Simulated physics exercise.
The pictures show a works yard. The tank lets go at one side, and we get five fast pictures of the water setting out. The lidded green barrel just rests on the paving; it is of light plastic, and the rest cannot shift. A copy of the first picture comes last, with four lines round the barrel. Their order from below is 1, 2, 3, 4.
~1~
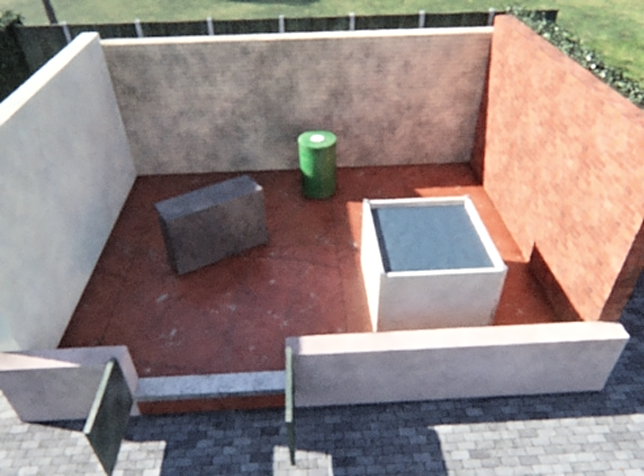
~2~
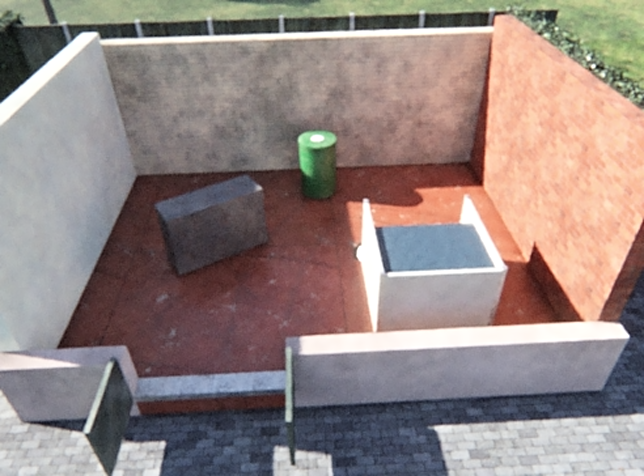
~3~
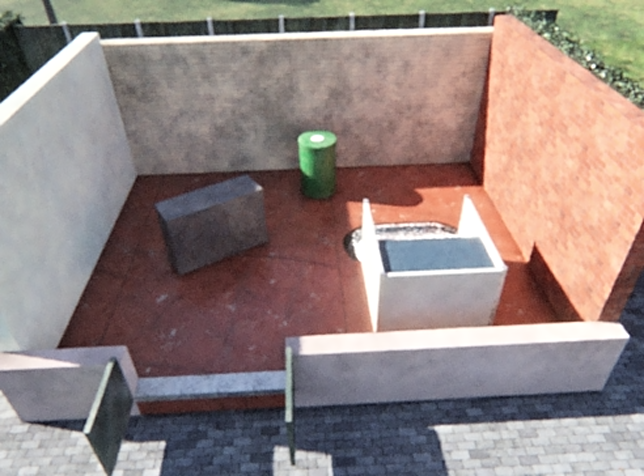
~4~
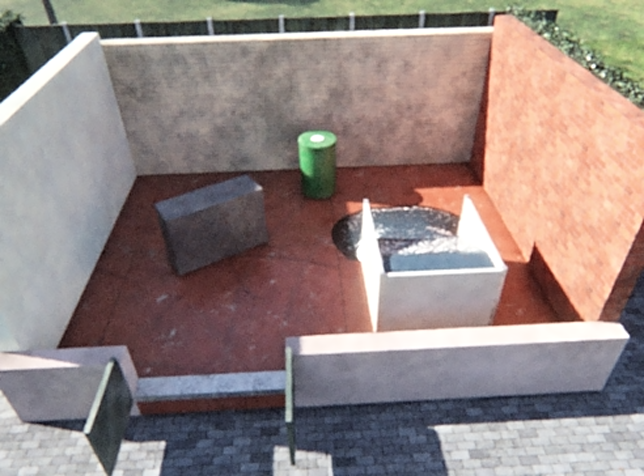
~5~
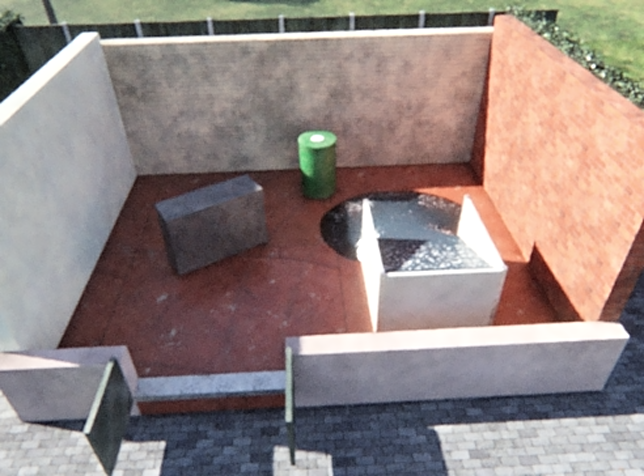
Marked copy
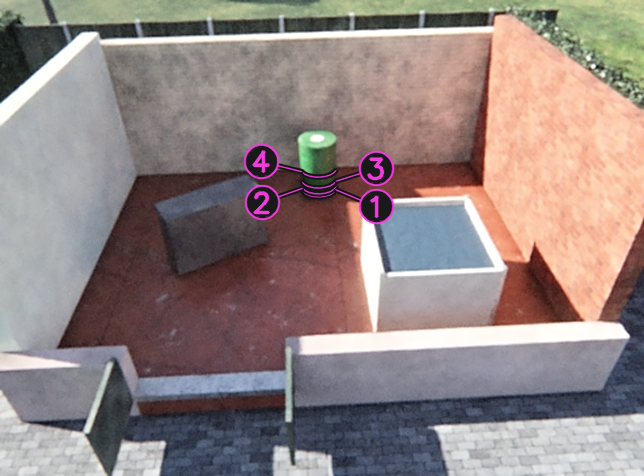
Water poured out of the open back of a white tank in a walled yard, its level inside dropping as a dark, shiny puddle spread across the red ground towards a green barrel.
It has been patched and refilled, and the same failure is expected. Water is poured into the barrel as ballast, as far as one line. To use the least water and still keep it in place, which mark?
The answer is level 4.
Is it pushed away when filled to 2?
Yes, it does.
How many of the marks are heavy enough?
One.
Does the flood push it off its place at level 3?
Yes.
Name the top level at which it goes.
3 it is.
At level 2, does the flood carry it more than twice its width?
Yes.
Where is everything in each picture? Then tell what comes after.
The first picture shows lid of the green barrel at (317, 139); tank full, its middle at (428, 238); open gate at (207, 345).
In the second picture, water covers 2 % of the ground, mostly out of sight from here.
In the third picture, water covers 5 % of the ground, mostly out of sight from here.
In the fourth picture, 9 % of the ground wet, in view closest to the barrel at (342, 230).
The fifth picture shows lid of the green barrel at (317, 139); 14 % of the ground wet, in view closest to the barrel at (339, 207).
On the marked copy, 1 at (319, 196); 2 at (319, 193); 3 at (319, 188); 4 at (319, 177); from the bottom up 1, 2, 3, 4.
With 1, it is pushed about 7 times its own width away.
With 2, it is pushed about 6 times its own width away.
With 3, it is pushed about its own width away.
With 4, it does not move.
